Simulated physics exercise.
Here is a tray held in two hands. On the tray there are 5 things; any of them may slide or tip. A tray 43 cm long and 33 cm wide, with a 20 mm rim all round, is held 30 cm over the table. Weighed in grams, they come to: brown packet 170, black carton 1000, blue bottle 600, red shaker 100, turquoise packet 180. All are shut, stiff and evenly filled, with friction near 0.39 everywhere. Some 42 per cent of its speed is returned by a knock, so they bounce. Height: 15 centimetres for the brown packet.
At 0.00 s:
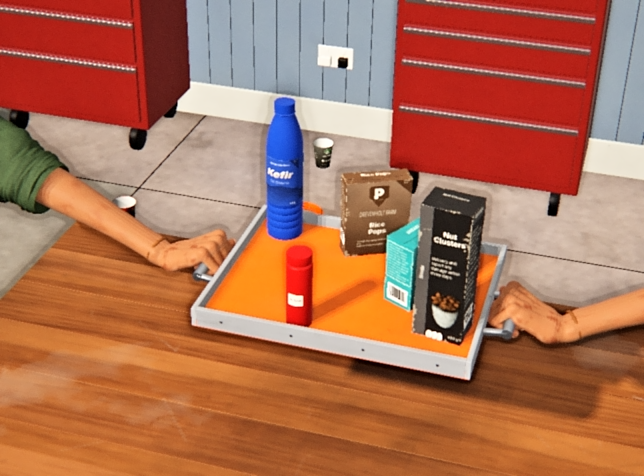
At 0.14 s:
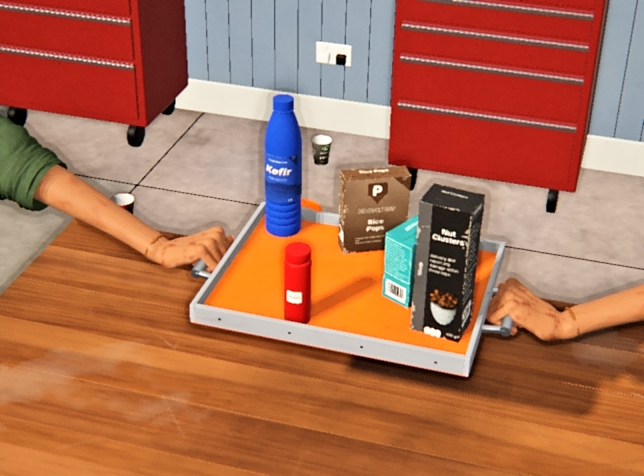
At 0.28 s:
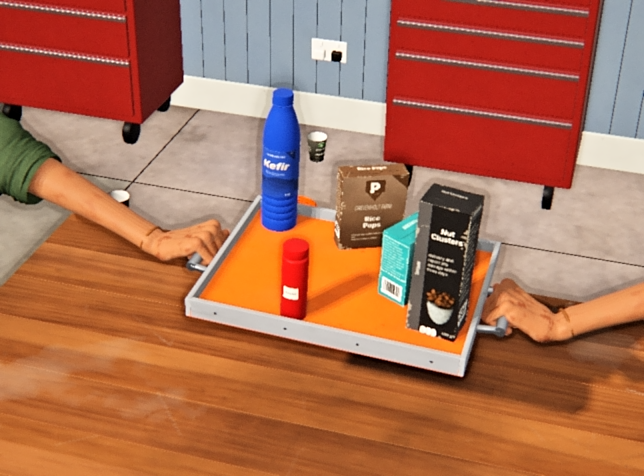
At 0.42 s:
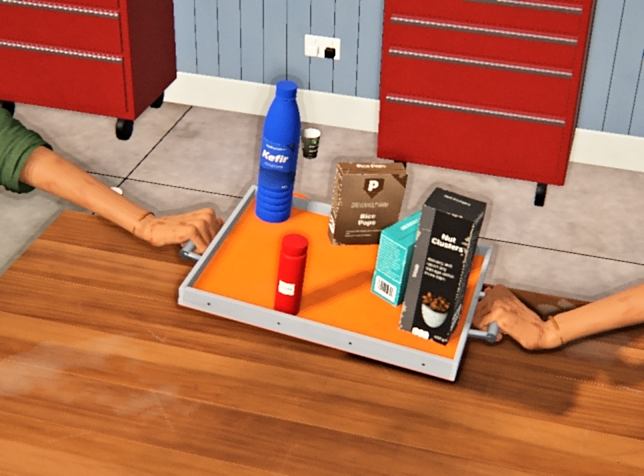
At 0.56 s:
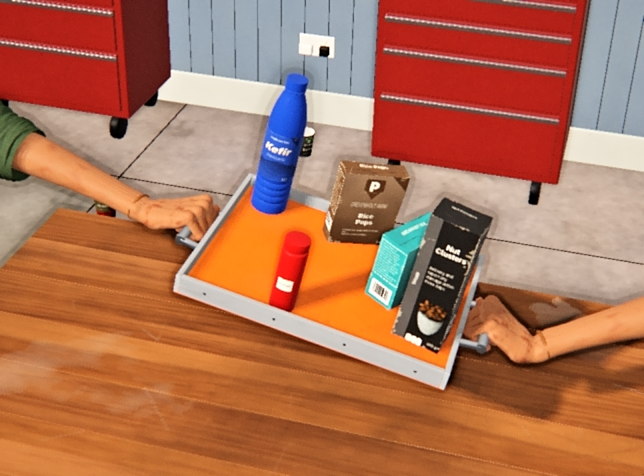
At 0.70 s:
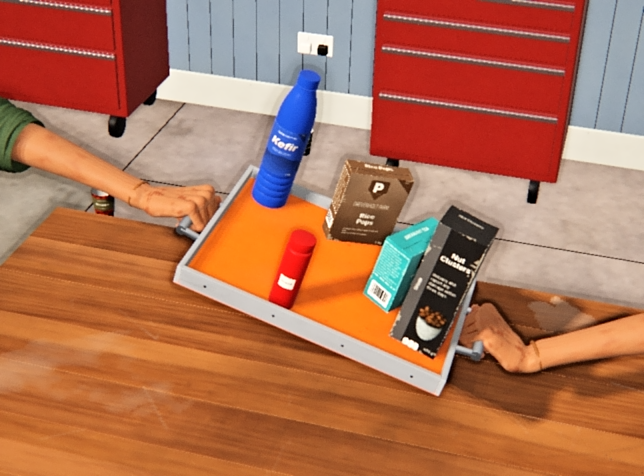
A tray carrying a blue bottle, a red shaker and three cartons was held level by two hands, then tilted steadily down to the right, its items leaning along with it.
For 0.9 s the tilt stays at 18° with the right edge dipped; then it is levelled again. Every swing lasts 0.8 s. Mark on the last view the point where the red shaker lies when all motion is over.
Mark it at about (399, 326).
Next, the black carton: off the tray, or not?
When everything stops, the black carton is out of bounds.
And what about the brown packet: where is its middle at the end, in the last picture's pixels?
Close to pixel (437, 238) in the final view.
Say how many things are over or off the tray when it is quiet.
The answer is 3.
After 1.20 s, tray tilted 18°, right edge down; red shaker 66° off its base near (335, 300); blue bottle on its side; brown packet 25° off its base.
After 1.40 s, tray tilted 18°, right edge down; red shaker on its side near (377, 334); blue bottle on its side; brown packet 3° off its base.
After 1.90 s, tray tilted 17°, right edge down; black carton now off the tray; red shaker on its side near (398, 348); blue bottle on its side.
After 2.30 s, tray tilted 5°, right edge down; red shaker on its side near (399, 333); blue bottle on its side; brown packet moved 17 cm.
In the end (3.1 s), off the tray, black carton; toppled on the tray, blue bottle and red shaker; not toppled but over 5 cm from the start, brown packet and turquoise packet. At the end, from the last picture's camera, red shaker near (399, 326).
